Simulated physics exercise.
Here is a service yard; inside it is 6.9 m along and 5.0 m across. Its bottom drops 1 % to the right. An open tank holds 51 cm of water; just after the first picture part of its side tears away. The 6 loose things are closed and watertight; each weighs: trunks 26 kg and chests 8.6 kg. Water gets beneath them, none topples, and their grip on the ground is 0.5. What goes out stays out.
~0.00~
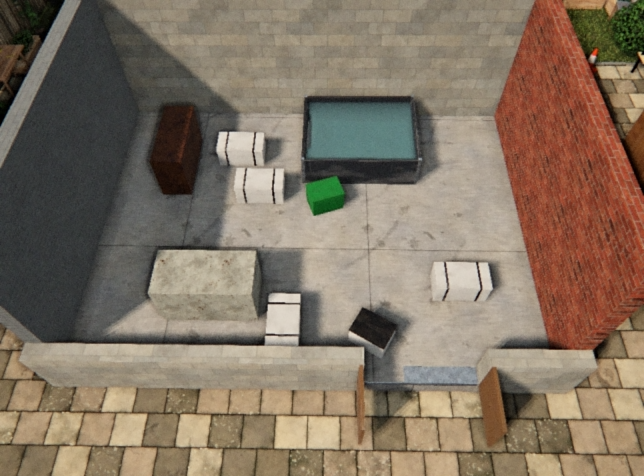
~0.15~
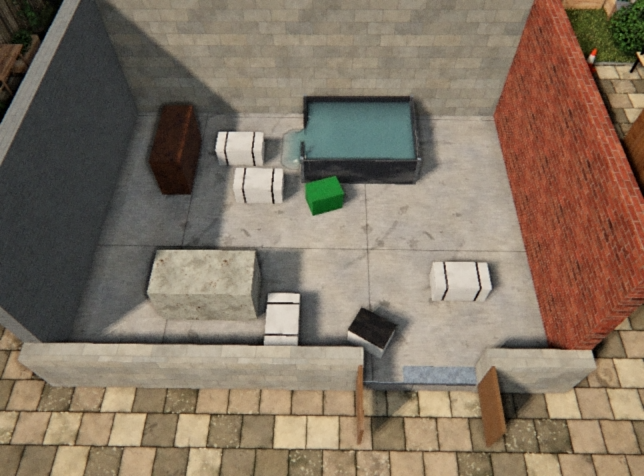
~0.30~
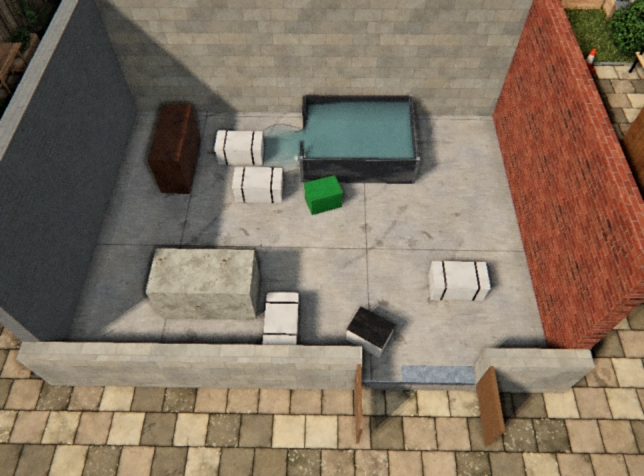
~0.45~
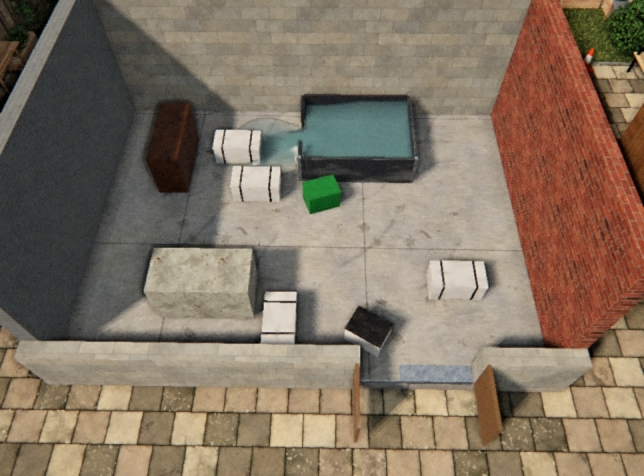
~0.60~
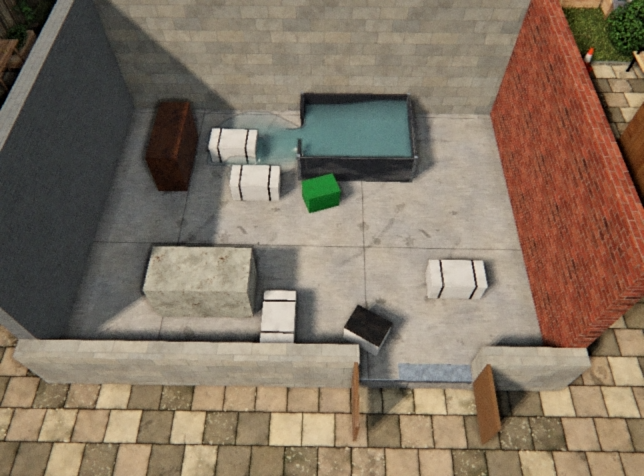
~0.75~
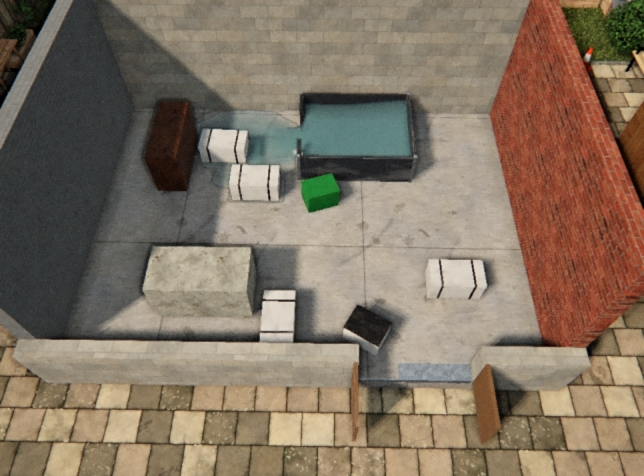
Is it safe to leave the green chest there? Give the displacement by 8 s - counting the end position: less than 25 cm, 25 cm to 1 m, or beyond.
Green chest stays put.
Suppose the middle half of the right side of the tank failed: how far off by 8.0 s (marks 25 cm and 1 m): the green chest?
In that case the green chest barely shifts.
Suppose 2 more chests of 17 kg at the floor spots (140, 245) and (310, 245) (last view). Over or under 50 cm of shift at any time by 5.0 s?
In turn: Over, under.
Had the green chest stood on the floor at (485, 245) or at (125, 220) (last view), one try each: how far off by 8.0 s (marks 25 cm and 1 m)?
In turn: It stays put; it travels far.
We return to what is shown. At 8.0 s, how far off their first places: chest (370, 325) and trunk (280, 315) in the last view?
In turn: 30 cm, 80 cm.
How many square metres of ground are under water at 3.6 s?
Roughly 15 m2.
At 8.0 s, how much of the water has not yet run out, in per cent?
About 100 per cent.
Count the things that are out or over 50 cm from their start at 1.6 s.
By then 0.
After 1.6 s the green chest is near (320, 186), 0.0 m from its start, aground; 0 of 6 are out; 0 afloat.
After 3.6 s the green chest is near (320, 186), 0.0 m from its start, aground; 0 of 6 are out; 1 afloat.
After 5.6 s the green chest is near (320, 186), 0.0 m from its start, aground; 0 of 6 are out; 0 afloat.
After 8.0 s the green chest is near (327, 184), 0.1 m from its start, aground; 0 of 6 are out; 0 afloat.
